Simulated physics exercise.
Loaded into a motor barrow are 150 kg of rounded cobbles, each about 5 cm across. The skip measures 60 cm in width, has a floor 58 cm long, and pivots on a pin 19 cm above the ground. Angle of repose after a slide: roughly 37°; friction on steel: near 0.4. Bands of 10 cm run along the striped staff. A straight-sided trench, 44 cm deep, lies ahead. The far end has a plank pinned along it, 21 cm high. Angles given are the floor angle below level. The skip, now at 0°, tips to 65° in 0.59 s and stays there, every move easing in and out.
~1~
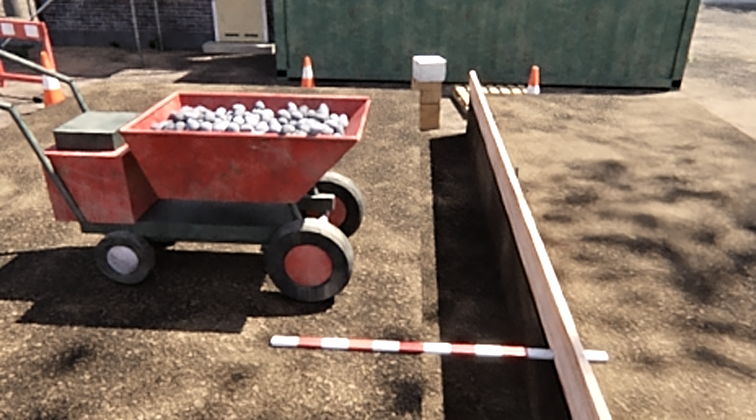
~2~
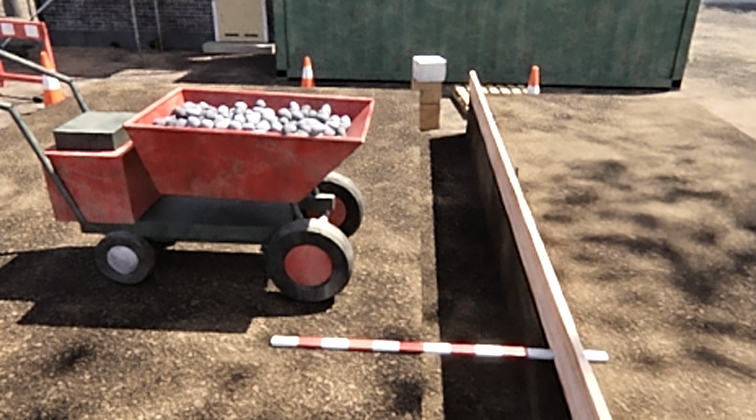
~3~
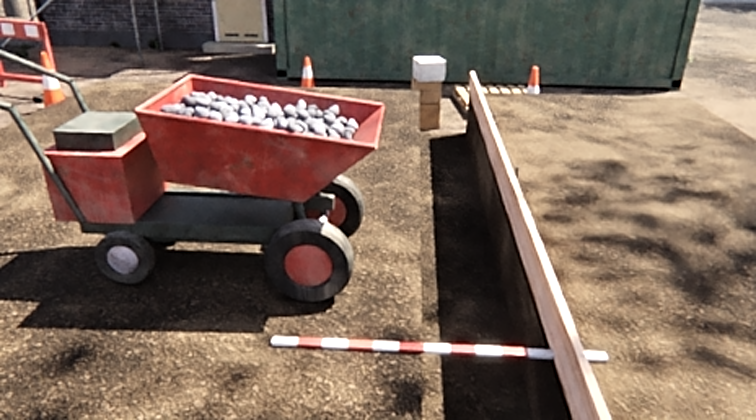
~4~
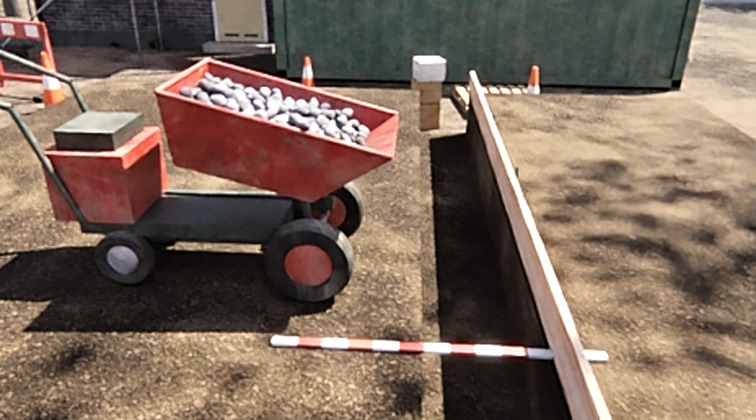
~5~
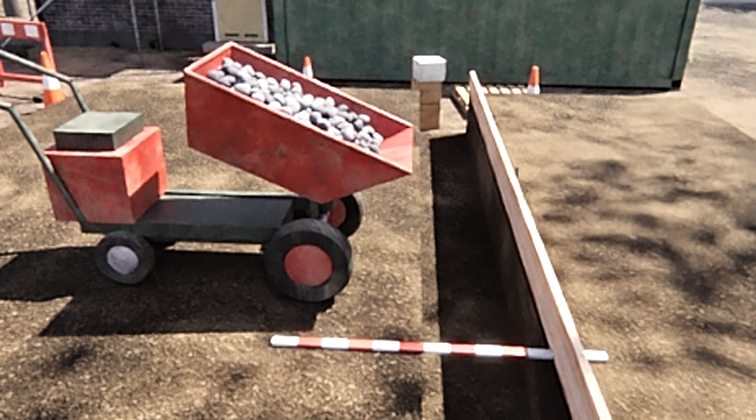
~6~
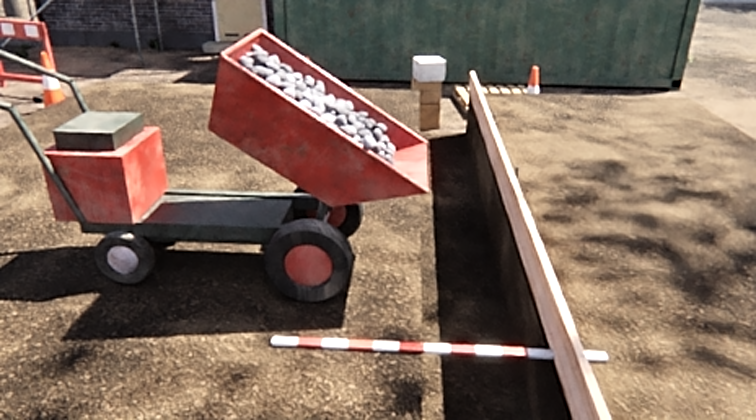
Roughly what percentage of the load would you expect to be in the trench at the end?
I'd expect around 95 per cent.
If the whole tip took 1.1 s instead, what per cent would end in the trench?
In that case some 100 per cent.
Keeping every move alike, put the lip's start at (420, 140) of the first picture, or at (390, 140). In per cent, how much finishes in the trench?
The first gives about 50 percent and the second about 80 percent.
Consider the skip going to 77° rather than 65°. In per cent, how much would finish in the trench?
I'd guess some 95 in a hundred.
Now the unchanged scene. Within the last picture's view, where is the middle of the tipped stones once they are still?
In the last view, about (482, 337).
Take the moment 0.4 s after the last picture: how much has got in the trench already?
20 per cent, give or take.
Then, 0.1 s after the last picture the floor is at 55°, 100 % in the skip; the foremost stones are at (426, 197).
Then, 0.4 s after the last picture the floor is at 65°, 81 % in the skip, 19 % in the trench; the foremost stones are at (516, 288).
Then, 0.7 s after the last picture the floor is at 65°, 22 % in the skip, 73 % in the trench, 5 % past the trench; the foremost stones are at (656, 278).
Then, 2.7 s after the last picture the floor is at 65°, 0 % in the skip, 95 % in the trench, 5 % past the trench; the foremost stones are past the picture's edge.
